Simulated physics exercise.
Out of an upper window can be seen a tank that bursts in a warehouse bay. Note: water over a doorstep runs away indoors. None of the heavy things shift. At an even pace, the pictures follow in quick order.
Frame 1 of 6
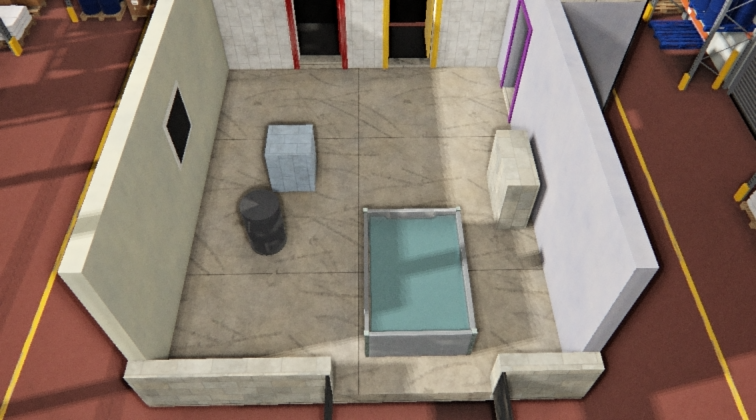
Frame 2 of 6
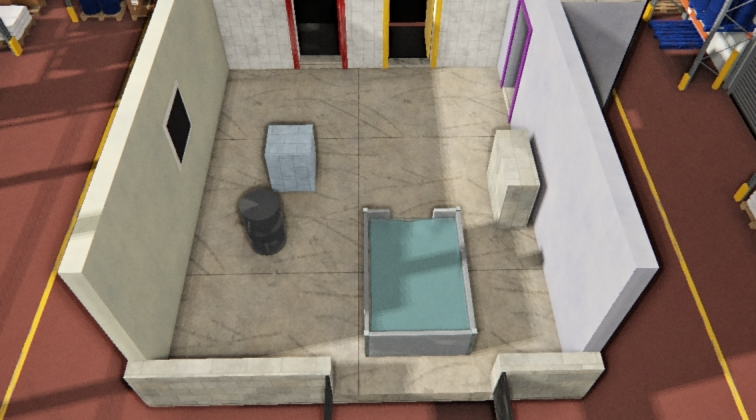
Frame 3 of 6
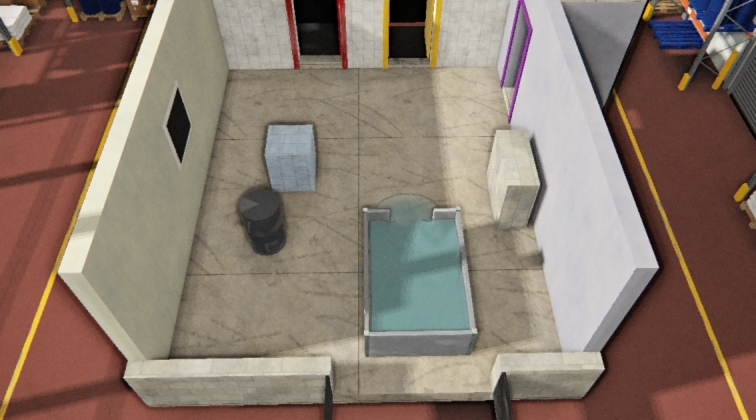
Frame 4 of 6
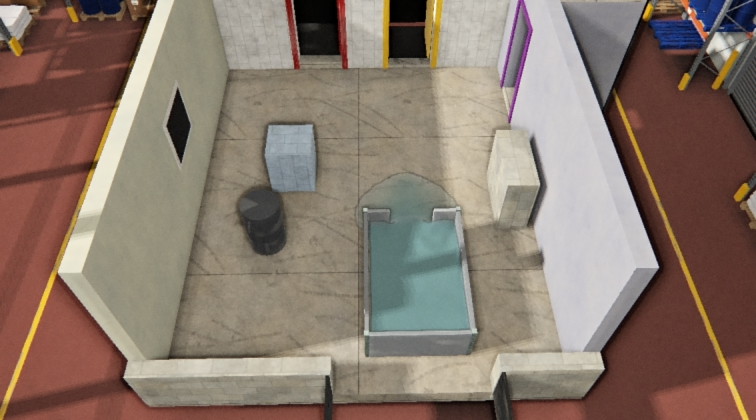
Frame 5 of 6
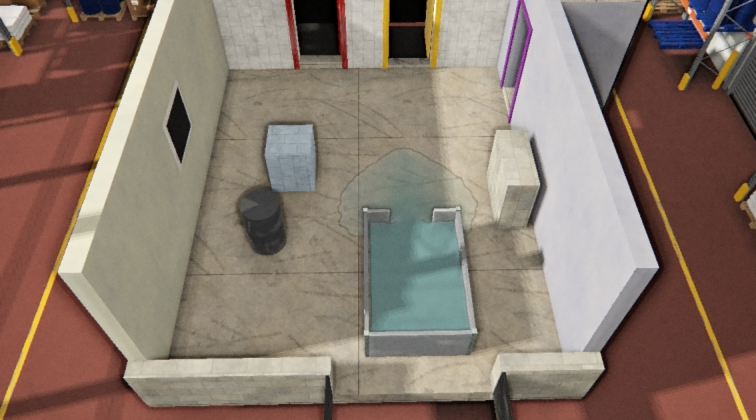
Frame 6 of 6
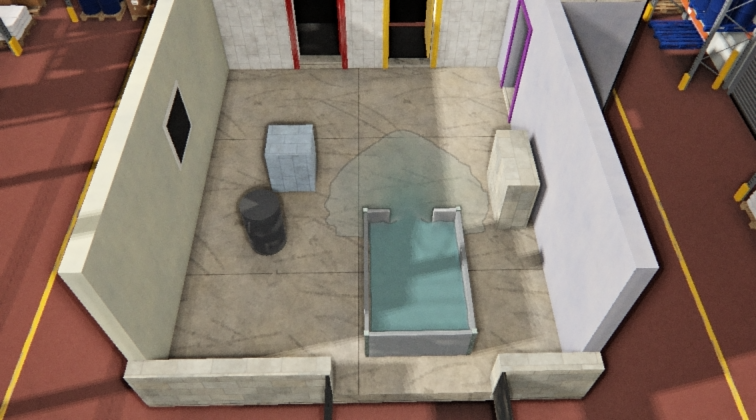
Water pours through a gap in the tank's far side and spreads across the floor.
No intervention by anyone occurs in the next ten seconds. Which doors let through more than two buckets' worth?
In the end I expect the red door to stop at two buckets or less; I expect the yellow door to go past two buckets; I expect the purple door to go past two buckets.
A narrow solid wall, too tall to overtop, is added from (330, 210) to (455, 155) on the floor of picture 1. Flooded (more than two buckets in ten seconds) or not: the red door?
Red door: Within bounds.
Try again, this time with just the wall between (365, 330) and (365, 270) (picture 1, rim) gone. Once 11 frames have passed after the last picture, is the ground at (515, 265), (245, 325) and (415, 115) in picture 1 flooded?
Sequence of results: Missed by the flood, reached by the flood, missed by the flood.
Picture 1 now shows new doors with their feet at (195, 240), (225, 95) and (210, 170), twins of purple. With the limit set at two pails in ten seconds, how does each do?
Well, the first one doesn't reach it, the next overshoots, and the last doesn't reach it.
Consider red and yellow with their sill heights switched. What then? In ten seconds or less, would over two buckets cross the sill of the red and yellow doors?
Note: Red door above threshold; yellow door sub-threshold.
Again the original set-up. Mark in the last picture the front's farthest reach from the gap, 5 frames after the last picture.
I'd say around (383, 73).
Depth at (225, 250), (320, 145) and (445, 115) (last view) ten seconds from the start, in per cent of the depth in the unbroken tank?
About 8, 8 and 8 percent, in that order.
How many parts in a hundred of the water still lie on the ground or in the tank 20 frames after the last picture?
I'd say around 96 per cent.
A moment on, water covers 30 % of the floor; the red door not reached, the yellow door not reached, the purple door not reached.
Next, water covers 45 % of the floor; the red door wet at the sill, nothing in, the yellow door under two buckets in, the purple door under two buckets in.
Then, water covers 50 % of the floor; the red door wet at the sill, nothing in, the yellow door over two buckets in, the purple door under two buckets in.
Later, water covers 60 % of the floor; the red door wet at the sill, nothing in, the yellow door far over two buckets in, the purple door over two buckets in.
In the end, water covers 75 % of the floor; the red door wet at the sill, nothing in, the yellow door far over two buckets in, the purple door over two buckets in.
